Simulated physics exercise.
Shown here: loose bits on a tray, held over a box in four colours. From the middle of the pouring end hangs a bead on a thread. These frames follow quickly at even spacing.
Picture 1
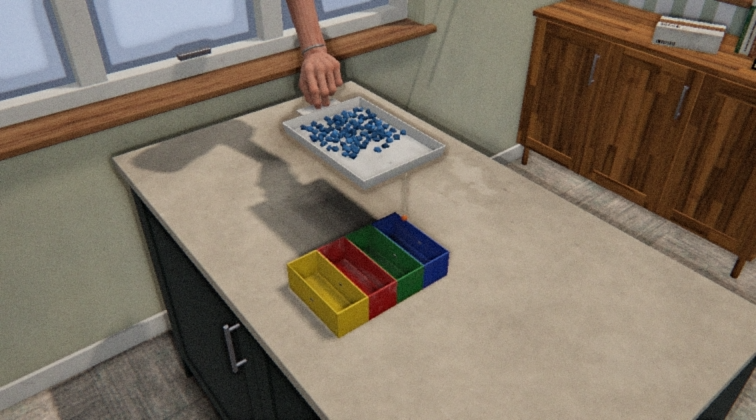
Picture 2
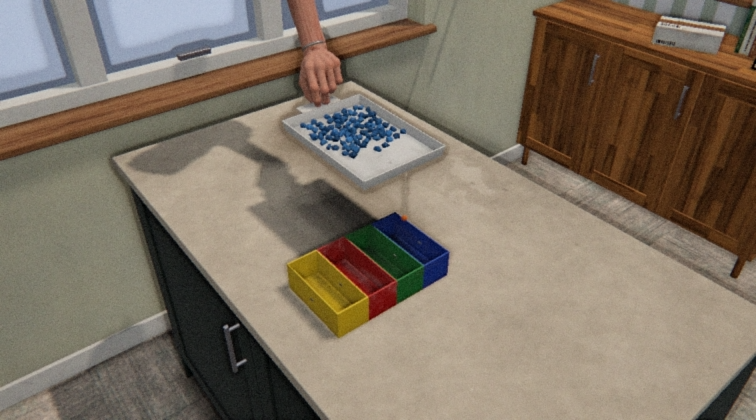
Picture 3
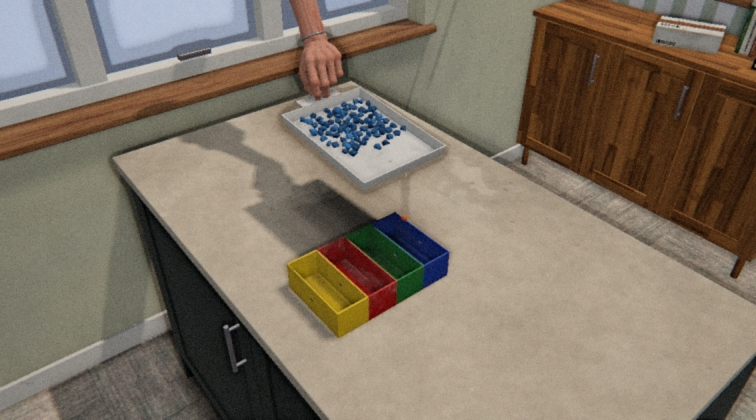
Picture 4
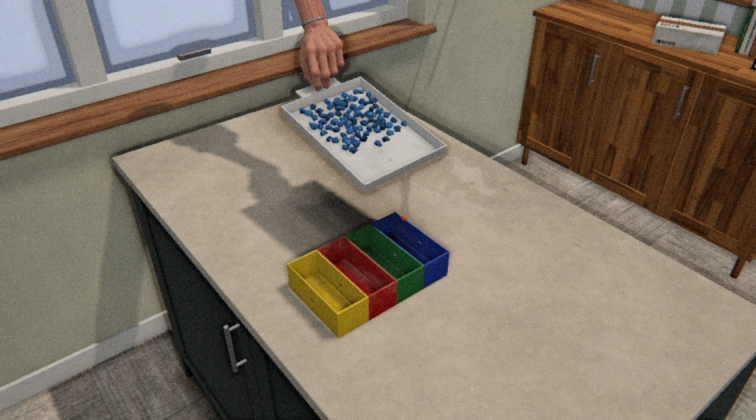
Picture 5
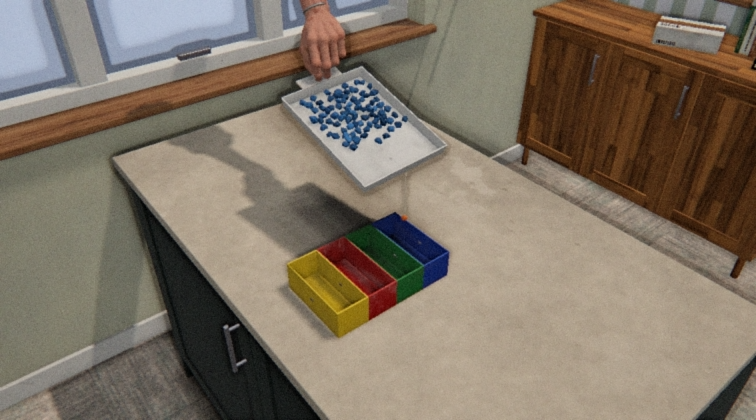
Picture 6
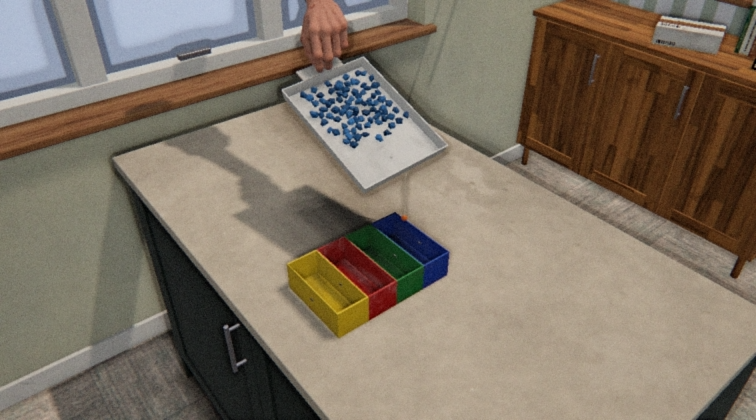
The video shows a hand holding a pale tray of loose blue stones above a box with yellow, red, green and blue compartments, gradually raising the handle end so the tray slopes toward its lower left corner.
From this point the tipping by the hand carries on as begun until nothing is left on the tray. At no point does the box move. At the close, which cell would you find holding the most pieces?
You would find the most in the green cell.
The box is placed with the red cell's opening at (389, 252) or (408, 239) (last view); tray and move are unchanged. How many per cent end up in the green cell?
It would be near 30 per cent first and near 10 per cent second.
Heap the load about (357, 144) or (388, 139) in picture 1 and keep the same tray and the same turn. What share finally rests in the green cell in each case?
First some 60, then 50 per cent.
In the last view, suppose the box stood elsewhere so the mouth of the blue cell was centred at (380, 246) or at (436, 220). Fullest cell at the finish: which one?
Try one: The blue cell; try two: The red one.
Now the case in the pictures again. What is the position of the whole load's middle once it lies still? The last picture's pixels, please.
The centre ends up roughly at (397, 274).
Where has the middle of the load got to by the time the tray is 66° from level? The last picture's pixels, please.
Roughly (390, 169).
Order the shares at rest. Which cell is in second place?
That blue cell.
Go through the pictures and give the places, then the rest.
Corners of the pouring end at (364, 179) and (442, 146), level; middle of the load at (351, 131), aquarium stones; bead on its thread at (404, 218); yellow cell at (353, 315); red cell at (382, 298); green cell at (410, 283); blue cell at (436, 268), in the first picture.
Corners of the pouring end at (365, 180) and (442, 146), level; middle of the load at (351, 130), in the second picture.
Corners of the pouring end at (365, 181) and (443, 145), tipped barely, lowest at the left corner; middle of the load at (351, 125), in the third picture.
Corners of the pouring end at (365, 182) and (443, 145), tipped a little, lowest at the left corner; middle of the load at (351, 119), in the fourth picture.
Corners of the pouring end at (366, 184) and (444, 145), tipped clearly, lowest at the left corner; middle of the load at (352, 113), in the fifth picture.
Corners of the pouring end at (366, 186) and (445, 145), tipped clearly, lowest at the left corner; middle of the load at (352, 108); yellow cell at (353, 315); red cell at (382, 298); green cell at (410, 283); blue cell at (436, 268), in the sixth picture.
Soon after the last picture, tray tipped steeply; nearly all on the tray; a stray few falling or outside the box.
A little later, tray tipped past a quarter turn; about a third on the tray; about a third in the green cell; a small part in the blue cell; a small part in the red cell; a small part falling or outside the box.
Later still, tray tipped past a quarter turn; about half in the green cell; about a quarter in the blue cell; a small part in the red cell; a small part falling or outside the box.
At rest, tray tipped past a quarter turn; about half in the green cell; about a quarter in the blue cell; a small part in the red cell; none in the yellow cell; a small part outside the box.
